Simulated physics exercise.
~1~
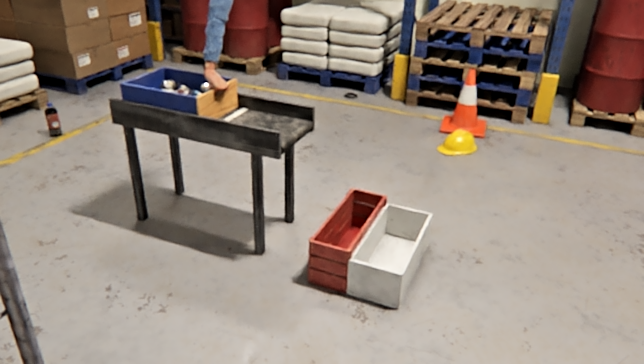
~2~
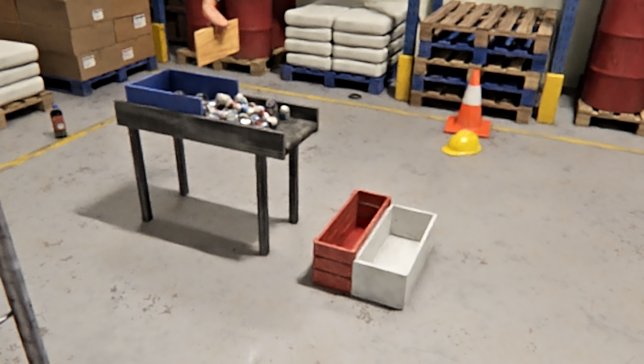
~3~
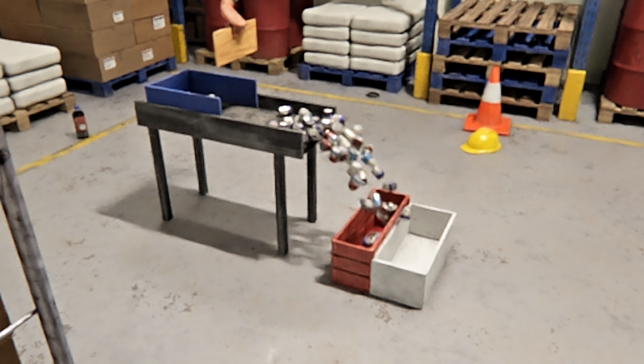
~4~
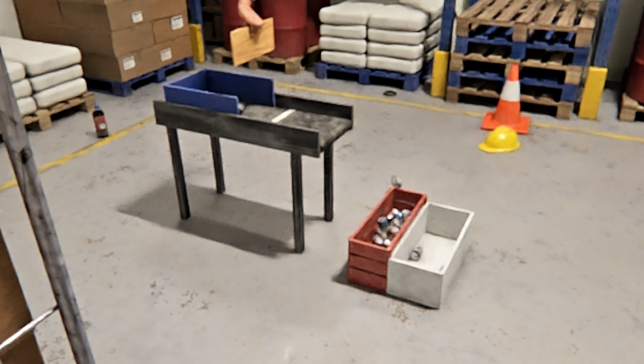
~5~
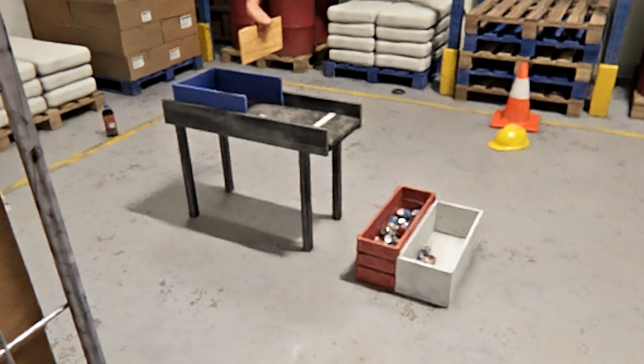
A hand lifted the wooden gate from a blue pen, and a heap of small cans rode right along the dark belt and poured off its end, most landing in the red tub and a couple in the white bin beside it.
